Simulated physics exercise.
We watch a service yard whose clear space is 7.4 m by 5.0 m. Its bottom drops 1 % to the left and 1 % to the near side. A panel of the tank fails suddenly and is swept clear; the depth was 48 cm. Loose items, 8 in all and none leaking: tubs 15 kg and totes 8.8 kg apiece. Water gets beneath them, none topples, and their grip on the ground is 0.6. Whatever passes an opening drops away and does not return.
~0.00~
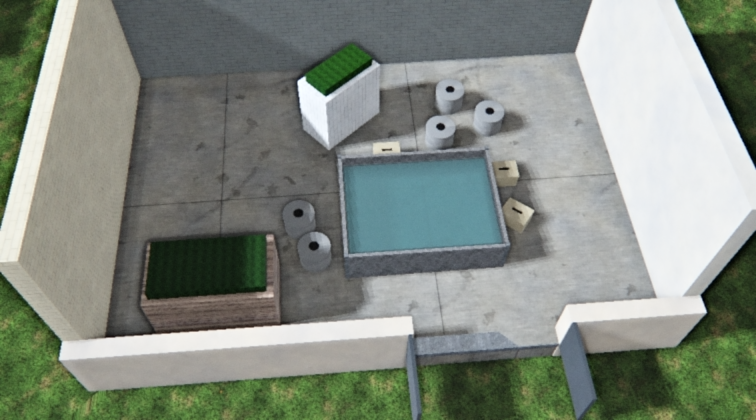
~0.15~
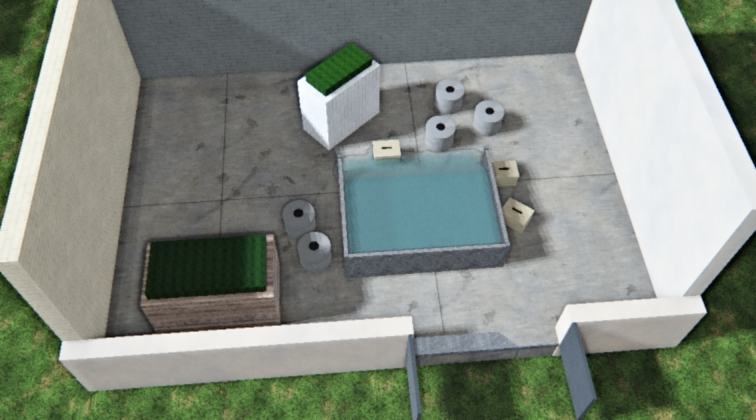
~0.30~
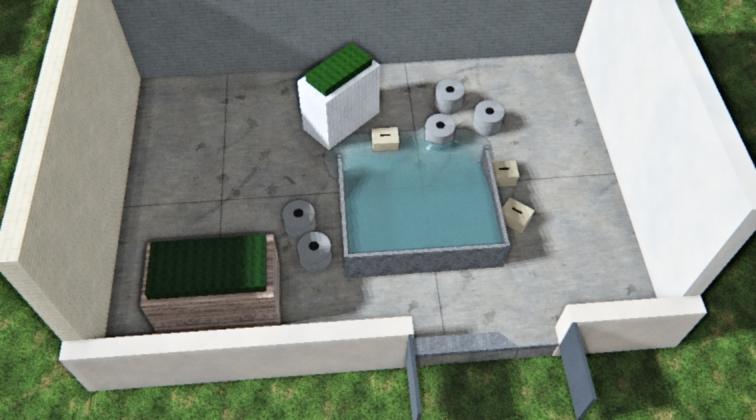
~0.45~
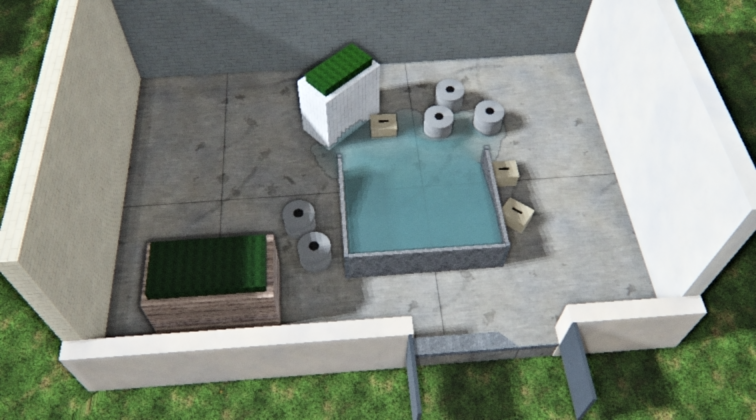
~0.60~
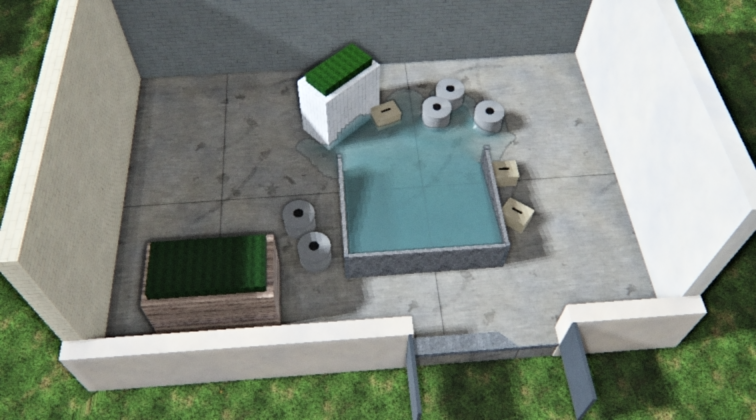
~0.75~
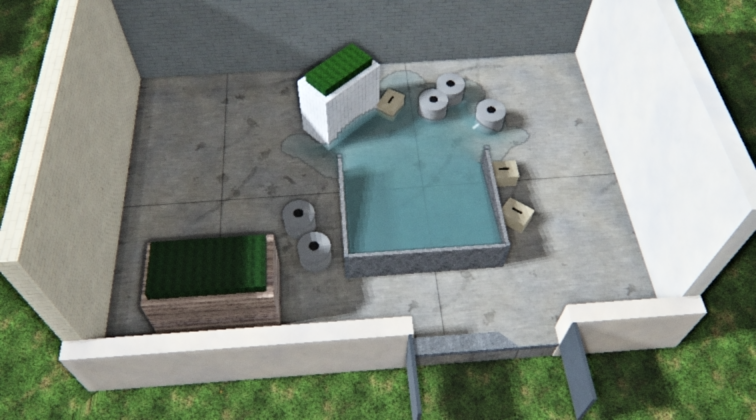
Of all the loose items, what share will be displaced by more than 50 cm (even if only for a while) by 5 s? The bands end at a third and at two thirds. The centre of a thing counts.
It is between one and two thirds.
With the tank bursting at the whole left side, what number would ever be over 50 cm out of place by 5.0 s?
Then 2.
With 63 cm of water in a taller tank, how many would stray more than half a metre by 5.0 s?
In that case 4 of them.
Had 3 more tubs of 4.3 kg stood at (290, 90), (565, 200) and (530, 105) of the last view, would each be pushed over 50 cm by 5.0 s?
In turn: More, over, past it.
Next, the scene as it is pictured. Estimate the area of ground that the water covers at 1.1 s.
Roughly 10.0 m2.
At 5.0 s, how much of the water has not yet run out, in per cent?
Some 100 per cent remains.
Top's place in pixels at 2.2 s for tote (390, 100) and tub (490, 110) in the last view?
Near (358, 57) and (516, 93).
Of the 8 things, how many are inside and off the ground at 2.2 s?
At that moment 3.
After 1.1 s 2 of 8 are over 50 cm from their spots; 0 afloat.
After 2.2 s 4 of 8 are over 50 cm from their spots; 3 afloat.
After 3.5 s 4 of 8 are over 50 cm from their spots; 1 afloat.
After 5.0 s 4 of 8 are over 50 cm from their spots, and 4 have been at some point; 0 afloat.
